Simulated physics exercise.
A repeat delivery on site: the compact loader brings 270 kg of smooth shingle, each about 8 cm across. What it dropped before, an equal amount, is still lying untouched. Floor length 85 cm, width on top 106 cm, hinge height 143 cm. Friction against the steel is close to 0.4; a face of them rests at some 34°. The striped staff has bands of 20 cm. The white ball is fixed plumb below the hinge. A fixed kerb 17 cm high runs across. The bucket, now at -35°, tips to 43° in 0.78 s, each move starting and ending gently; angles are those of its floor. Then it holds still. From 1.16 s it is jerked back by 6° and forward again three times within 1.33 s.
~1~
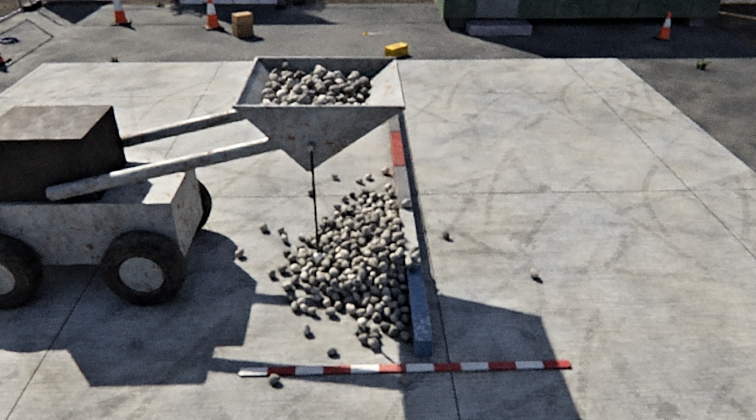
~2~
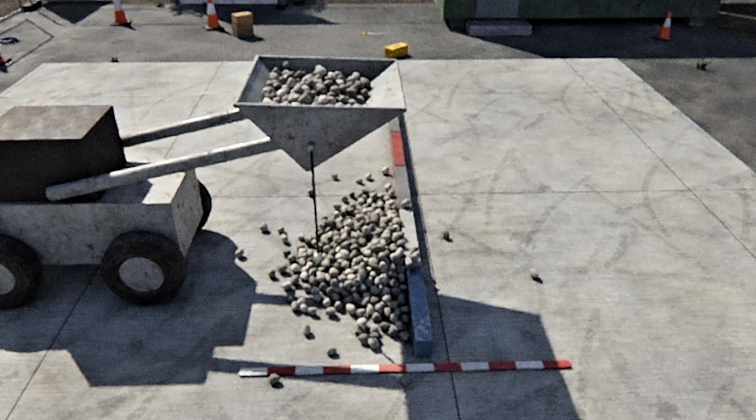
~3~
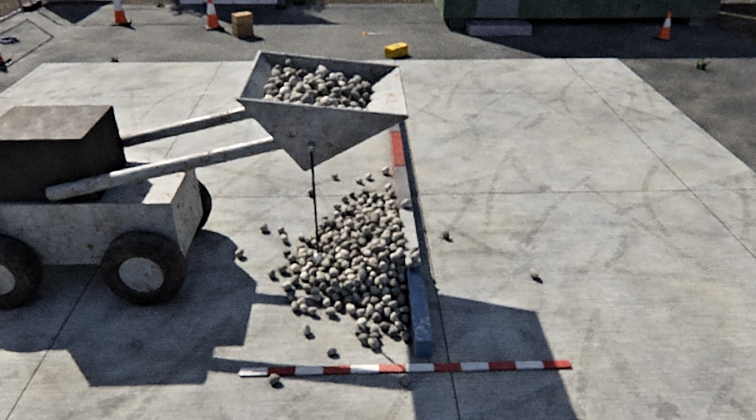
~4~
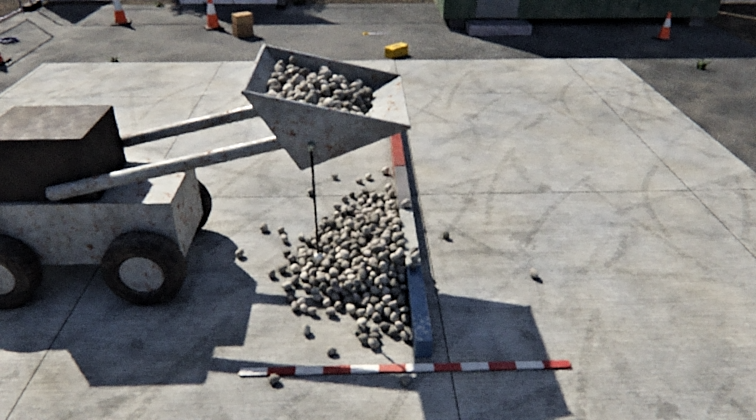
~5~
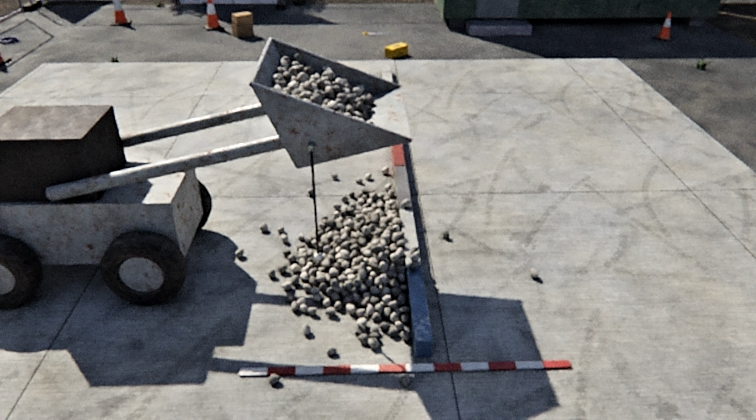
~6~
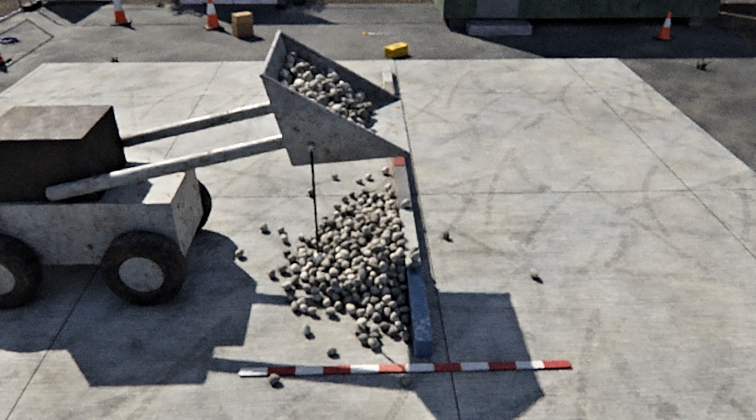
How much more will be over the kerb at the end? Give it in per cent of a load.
Some 79 per cent is added.
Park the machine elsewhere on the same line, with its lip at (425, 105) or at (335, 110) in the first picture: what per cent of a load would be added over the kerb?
About 95 and 15 per cent.
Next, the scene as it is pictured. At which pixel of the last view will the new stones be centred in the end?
Near (457, 256).
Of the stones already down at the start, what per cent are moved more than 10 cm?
About 0 per cent.
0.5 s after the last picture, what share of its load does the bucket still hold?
It holds some 70 per cent.
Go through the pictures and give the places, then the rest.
The first picture shows lip at (405, 107), floor tilted -35°, highest stones at (307, 78). The earlier load is highest near (396, 241), 22 cm above ground level, 100 % on this side of the kerb.
The second picture shows lip at (406, 110), floor tilted -33°, highest stones at (303, 77).
In the third picture, the bucket is at -29°, its lip at (408, 117); the top of the load is at (293, 78).
The fourth picture shows lip at (411, 127), floor tilted -22°, highest stones at (284, 73).
The fifth picture shows lip at (411, 140), floor tilted -14°, highest stones at (286, 69).
The sixth picture shows lip at (410, 155), floor tilted -5°, highest stones at (292, 66).
Then, 0.2 s after the last picture the floor is at 30°; in per cent of one load, 100 in the bucket, 100 on this side of the kerb; the foremost stones are at (428, 242).
Then, 0.5 s after the last picture the floor is at 43°; in per cent of one load, 68 in the bucket, 132 on this side of the kerb; the foremost stones are at (431, 240).
Then, 2.6 s after the last picture the floor is at 43°; in per cent of one load, 0 in the bucket, 121 on this side of the kerb, 79 over the kerb; the foremost stones are at (692, 250).
Then, 5.2 s after the last picture the floor is at 43°; in per cent of one load, 0 in the bucket, 121 on this side of the kerb, 79 over the kerb; the foremost stones are at (692, 250). Net gain over the kerb, 79.
